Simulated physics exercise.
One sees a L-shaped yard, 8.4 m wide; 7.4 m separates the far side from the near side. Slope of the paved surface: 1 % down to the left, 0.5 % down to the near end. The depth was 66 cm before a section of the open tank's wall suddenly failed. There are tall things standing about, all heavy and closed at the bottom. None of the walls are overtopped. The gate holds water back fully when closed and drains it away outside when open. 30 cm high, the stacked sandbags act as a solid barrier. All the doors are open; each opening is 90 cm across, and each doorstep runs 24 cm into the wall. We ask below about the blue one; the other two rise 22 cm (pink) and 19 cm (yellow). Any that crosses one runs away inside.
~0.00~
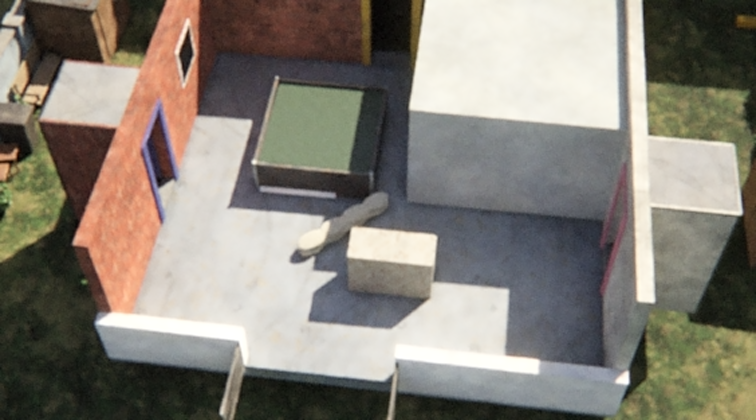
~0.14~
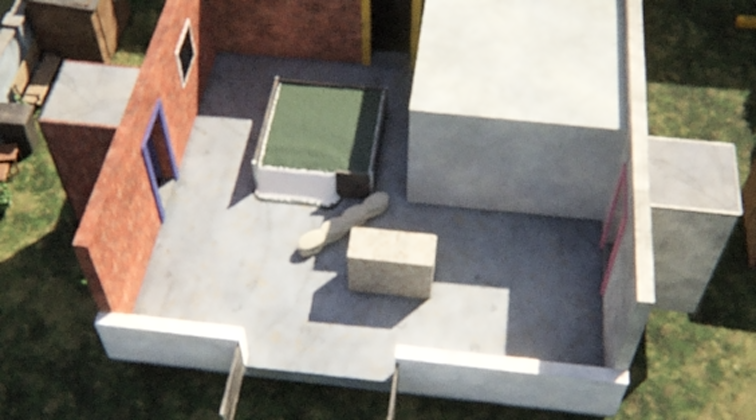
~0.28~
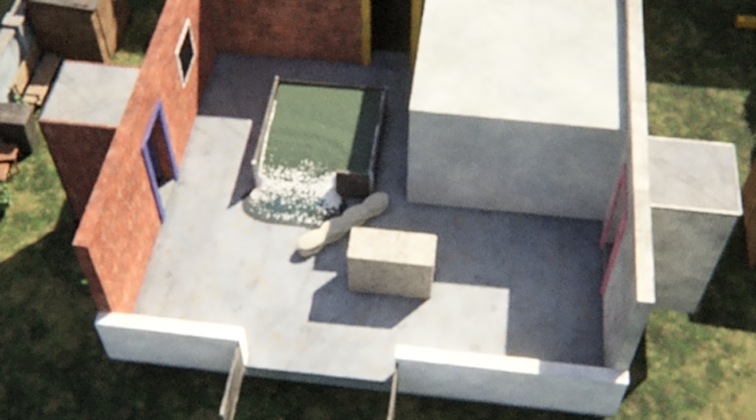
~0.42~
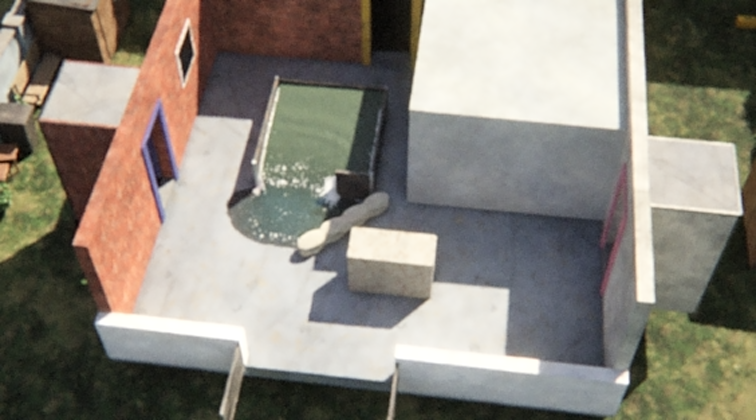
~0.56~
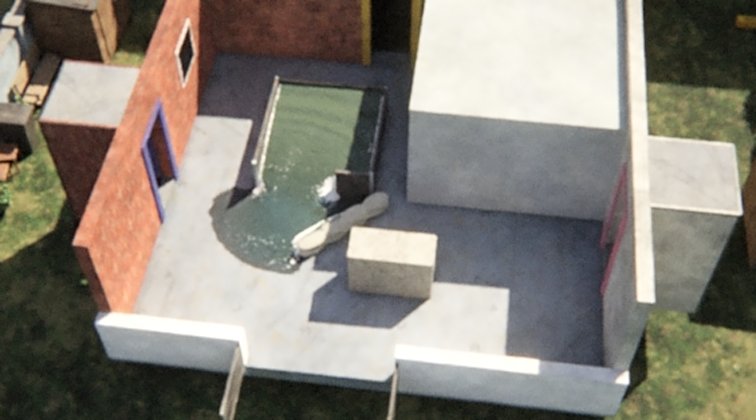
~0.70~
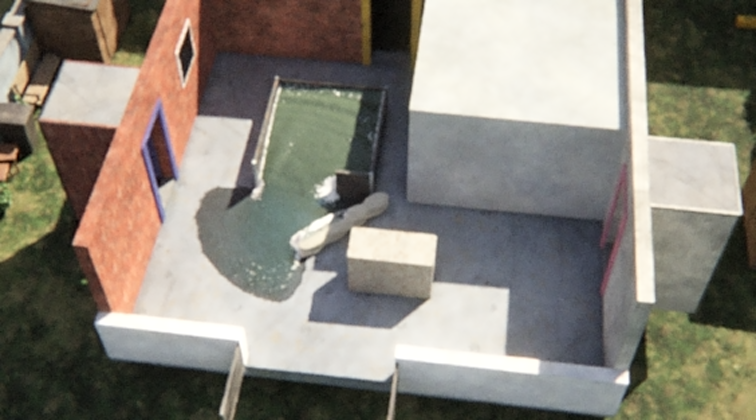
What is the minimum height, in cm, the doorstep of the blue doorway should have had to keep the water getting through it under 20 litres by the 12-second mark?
8 cm.
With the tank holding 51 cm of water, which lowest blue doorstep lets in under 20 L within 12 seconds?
It would take a step of about 6.5 cm.
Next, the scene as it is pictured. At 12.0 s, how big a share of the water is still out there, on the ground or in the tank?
About 72 in every hundred.
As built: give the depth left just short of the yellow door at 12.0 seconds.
Depth: Near 6.5 cm.
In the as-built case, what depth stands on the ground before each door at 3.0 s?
Pink door 0 cm, blue door 4 cm, yellow door 0 cm.
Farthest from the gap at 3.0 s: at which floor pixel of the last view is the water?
At about (125, 340).
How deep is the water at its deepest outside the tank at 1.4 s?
40 cm.
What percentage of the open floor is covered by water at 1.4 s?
Roughly 25 percent of the floor is wet.
After 1.4 s water covers 25 % of the floor, deepest (40 cm) near (309, 241); it has not reached the blue door.
After 3.0 s water covers 30 % of the floor, deepest (40 cm) near (125, 340); 4 cm at the blue door, 0 litres in over its 11 cm doorstep.
After 12.0 s water covers 95 % of the floor, deepest (11 cm) near (125, 340); 7 cm at the blue door, 4 litres in over its 11 cm doorstep.
At the blue door as built, the water arrived by 1.5 s and peaked near 12 cm at 4.6 s.
Run again over the same 12 s with other heights there, 52 litres in over 6 cm, 8 litres over 10 cm. The limit of 20 litres is kept from about 8 cm up.
